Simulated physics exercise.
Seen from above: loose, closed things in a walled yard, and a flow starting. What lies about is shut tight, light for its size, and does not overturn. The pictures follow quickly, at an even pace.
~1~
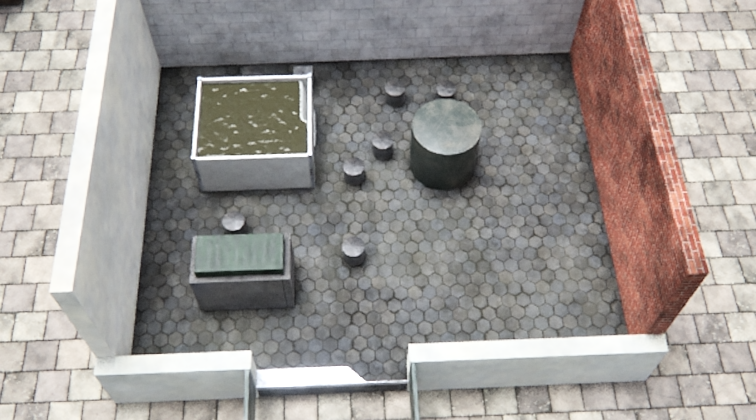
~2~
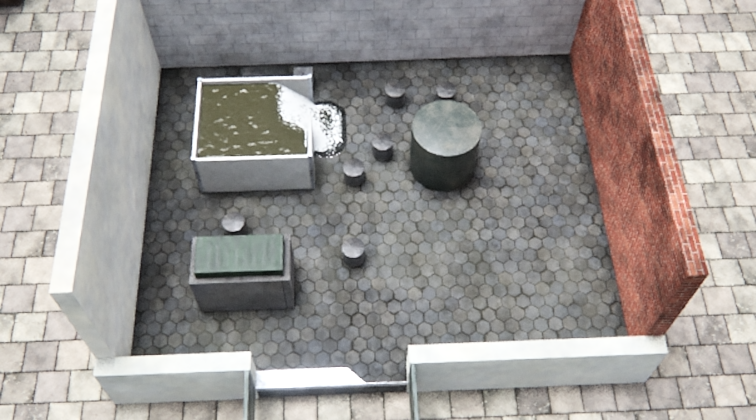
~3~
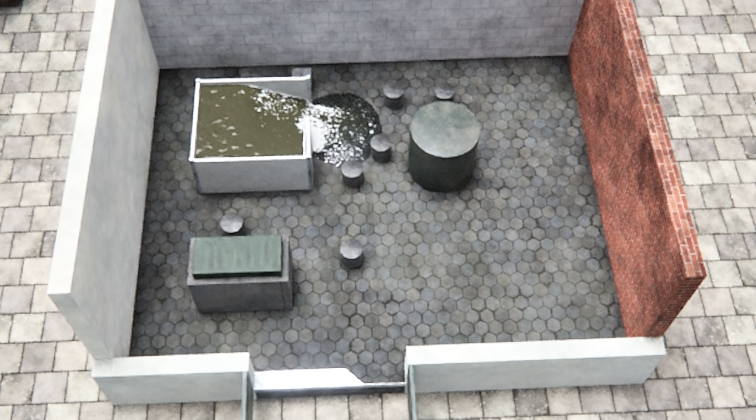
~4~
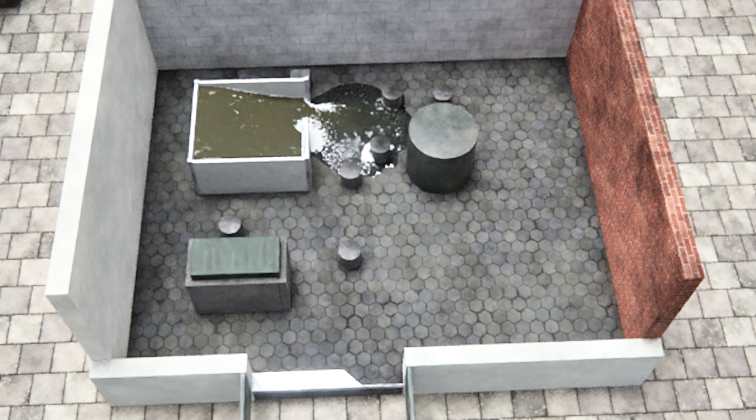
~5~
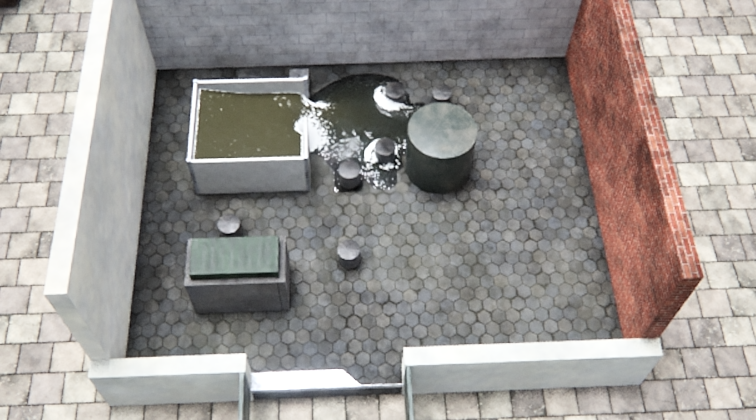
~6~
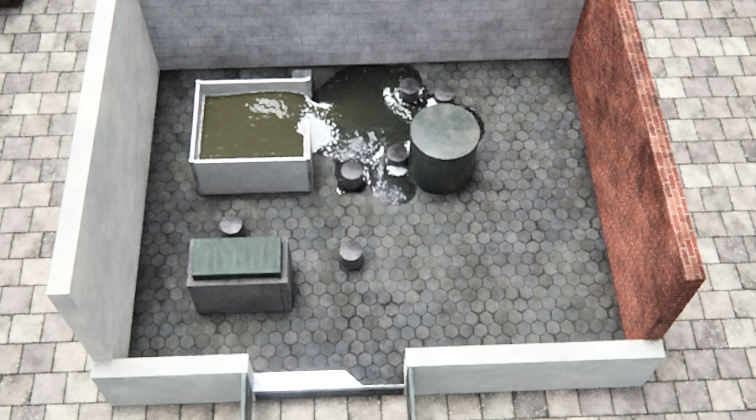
In a walled yard, murky water pours from a tank and spreads around small grey stools.
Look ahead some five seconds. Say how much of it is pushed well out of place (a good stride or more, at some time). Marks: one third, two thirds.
Share: Between one and two thirds.
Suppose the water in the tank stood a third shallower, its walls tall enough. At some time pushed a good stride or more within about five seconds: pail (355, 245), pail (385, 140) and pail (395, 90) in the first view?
One after the other: Less than that, shifted that much, swept aside.
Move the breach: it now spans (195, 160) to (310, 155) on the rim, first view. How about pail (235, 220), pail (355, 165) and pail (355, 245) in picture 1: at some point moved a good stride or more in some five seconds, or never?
One after the other: Shifted that much, never so far, shifted that much.
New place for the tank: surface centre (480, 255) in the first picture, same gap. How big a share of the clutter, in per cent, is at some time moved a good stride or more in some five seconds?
Some 10 per cent.
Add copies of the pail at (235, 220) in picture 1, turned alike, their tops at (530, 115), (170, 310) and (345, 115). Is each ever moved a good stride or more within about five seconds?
In that order: Moved that far, never so far, that far or more.
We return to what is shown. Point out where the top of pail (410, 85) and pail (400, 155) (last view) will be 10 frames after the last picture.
Roughly at (563, 52) and (388, 250).
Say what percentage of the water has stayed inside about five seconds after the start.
About 100 per cent.
A moment on, 1 of 8 are well off their spots; 0 afloat.
Next, 3 of 8 are well off their spots; 2 afloat.
Later, 3 of 8 are well off their spots; 1 afloat.
In the end, 3 of 8 are well off their spots, and 3 have been at some point; 0 afloat.
